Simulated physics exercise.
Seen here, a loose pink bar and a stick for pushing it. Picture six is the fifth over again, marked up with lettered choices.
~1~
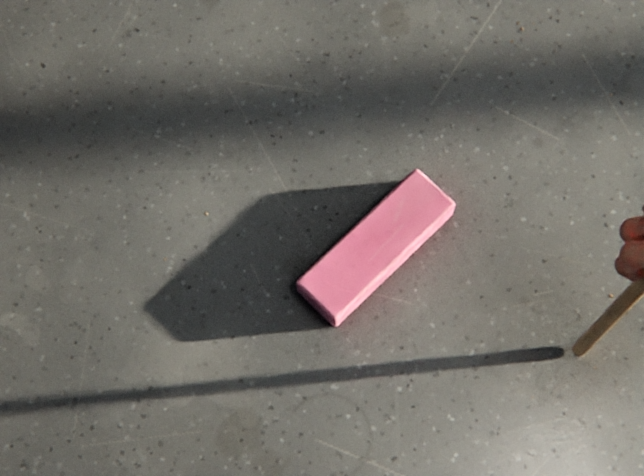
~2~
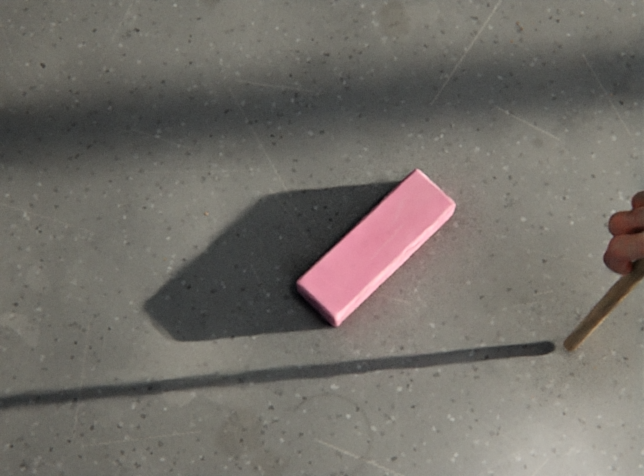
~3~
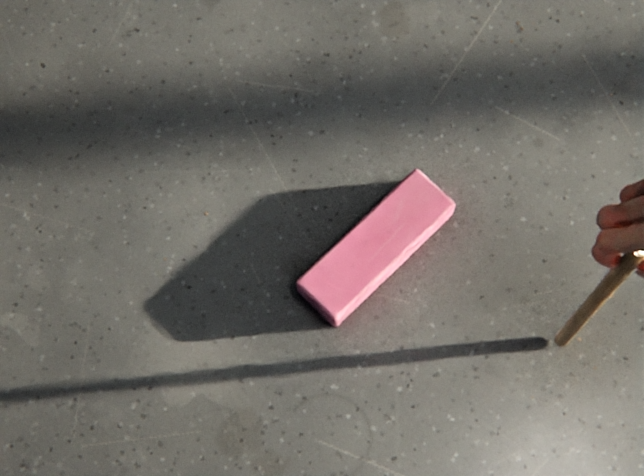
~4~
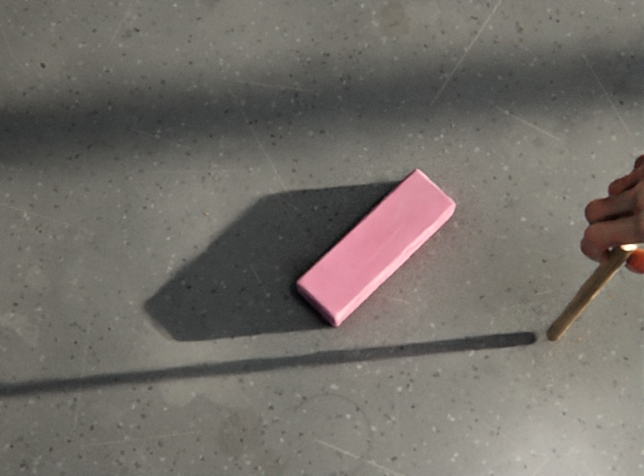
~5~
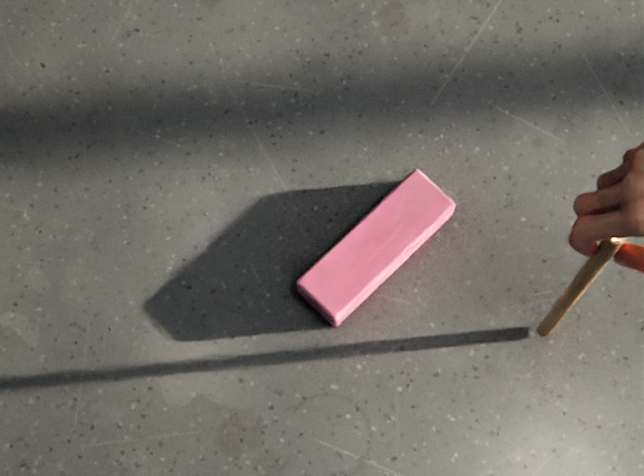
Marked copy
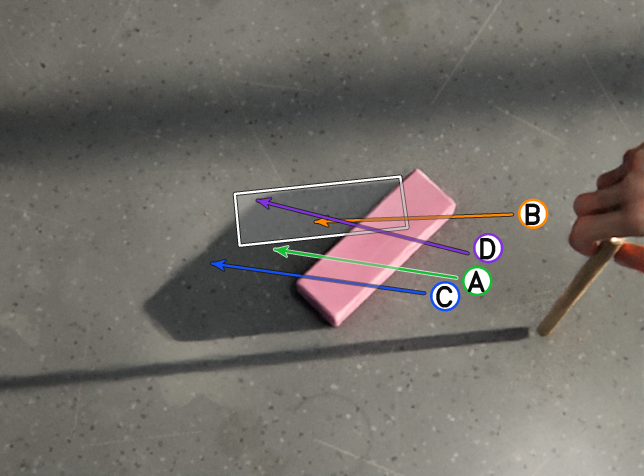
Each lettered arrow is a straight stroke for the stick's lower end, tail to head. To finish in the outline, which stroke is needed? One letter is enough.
A is the one.
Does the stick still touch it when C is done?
No.
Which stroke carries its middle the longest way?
That is D.
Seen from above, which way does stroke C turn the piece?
Clockwise.
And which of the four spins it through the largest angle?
D.
On the marked copy, A from (456, 278) to (275, 250); B from (512, 215) to (315, 222); C from (424, 293) to (212, 264); D from (468, 253) to (257, 200).
With A. Early on, foot of the stick (390, 268), piece (364, 236).
Further on, foot of the stick (324, 257), piece (329, 211).
At the end, foot of the stick (275, 250), piece (323, 201); it fills the outline.
As for the rest, B leaves the piece out of the outline, at (288, 239); C leaves the piece out of the outline, at (349, 215); D leaves the piece out of the outline, at (252, 235).
